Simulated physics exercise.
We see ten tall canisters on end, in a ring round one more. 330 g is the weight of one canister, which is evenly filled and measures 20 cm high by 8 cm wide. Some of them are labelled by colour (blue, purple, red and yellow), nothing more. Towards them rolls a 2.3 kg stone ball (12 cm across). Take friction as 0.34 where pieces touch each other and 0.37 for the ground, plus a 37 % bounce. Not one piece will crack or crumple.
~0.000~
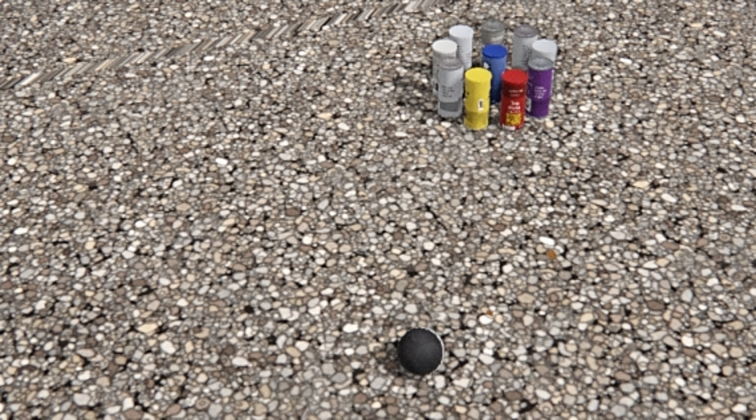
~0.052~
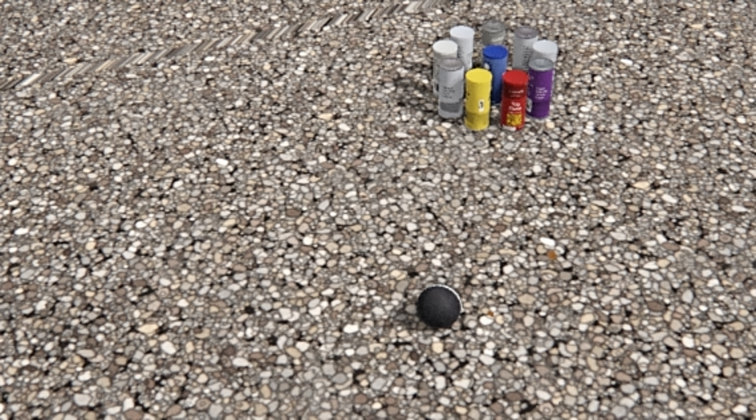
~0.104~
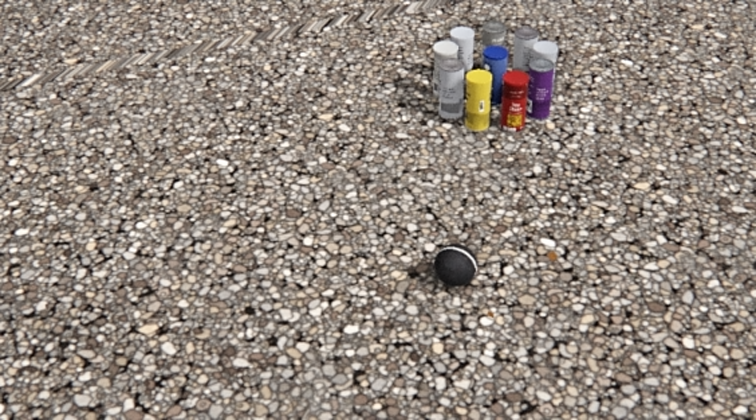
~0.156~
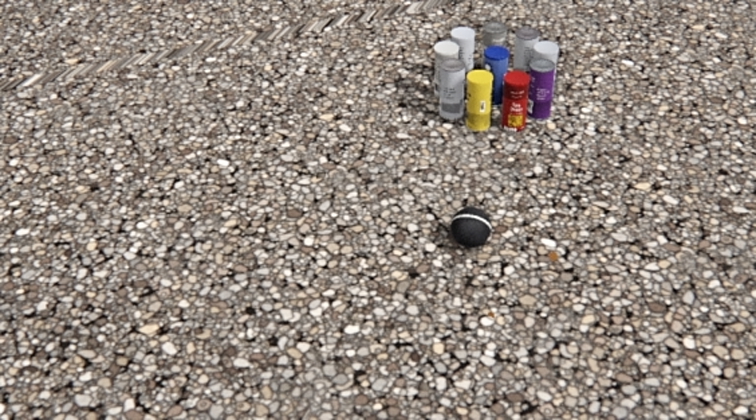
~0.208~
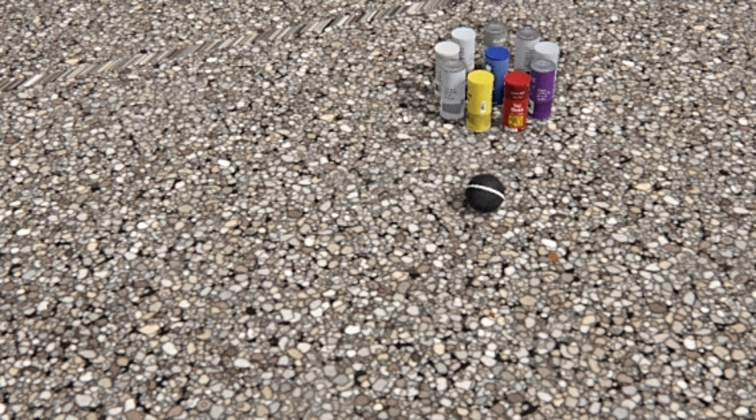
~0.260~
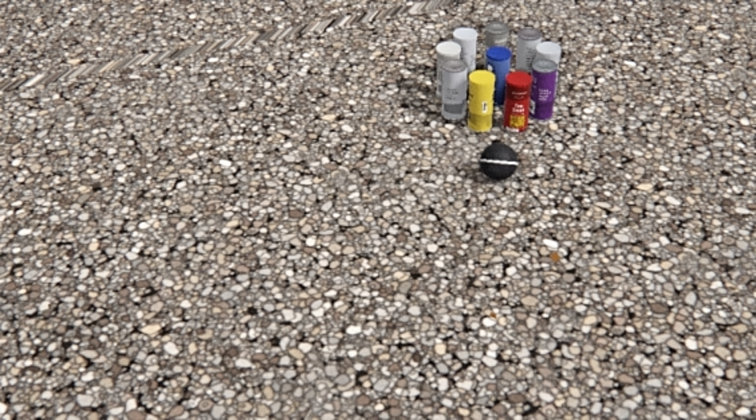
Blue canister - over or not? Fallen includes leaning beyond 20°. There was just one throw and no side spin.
Still up.
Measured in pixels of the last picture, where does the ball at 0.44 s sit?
(530, 83), roughly.
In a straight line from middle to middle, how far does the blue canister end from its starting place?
Net straight-line distance: Approx. 15 cm.
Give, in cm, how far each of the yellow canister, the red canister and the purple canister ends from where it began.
Yellow 0, red 40, purple 30.
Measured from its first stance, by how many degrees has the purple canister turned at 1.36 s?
90°.
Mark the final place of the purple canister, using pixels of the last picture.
Look near (613, 77) in the final frame.
After 0.44 s, ball still moving; 1 of the 10 canisters over; blue canister leaning 7°; red canister leaning 29°.
After 0.66 s, ball still moving; 4 of the 10 canisters over; blue canister leaning 12°; red canister lying flat.
After 1.36 s, ball still moving; 4 of the 10 canisters over; blue canister shifted 15 cm; red canister lying flat.
By the end (1.8 s), ball rolling away; 4 of the 10 canisters over; blue canister shifted 15 cm; red canister lying flat; purple canister lying flat. As the last picture would show them, middles, blue canister near (480, 58), red canister near (513, 58).
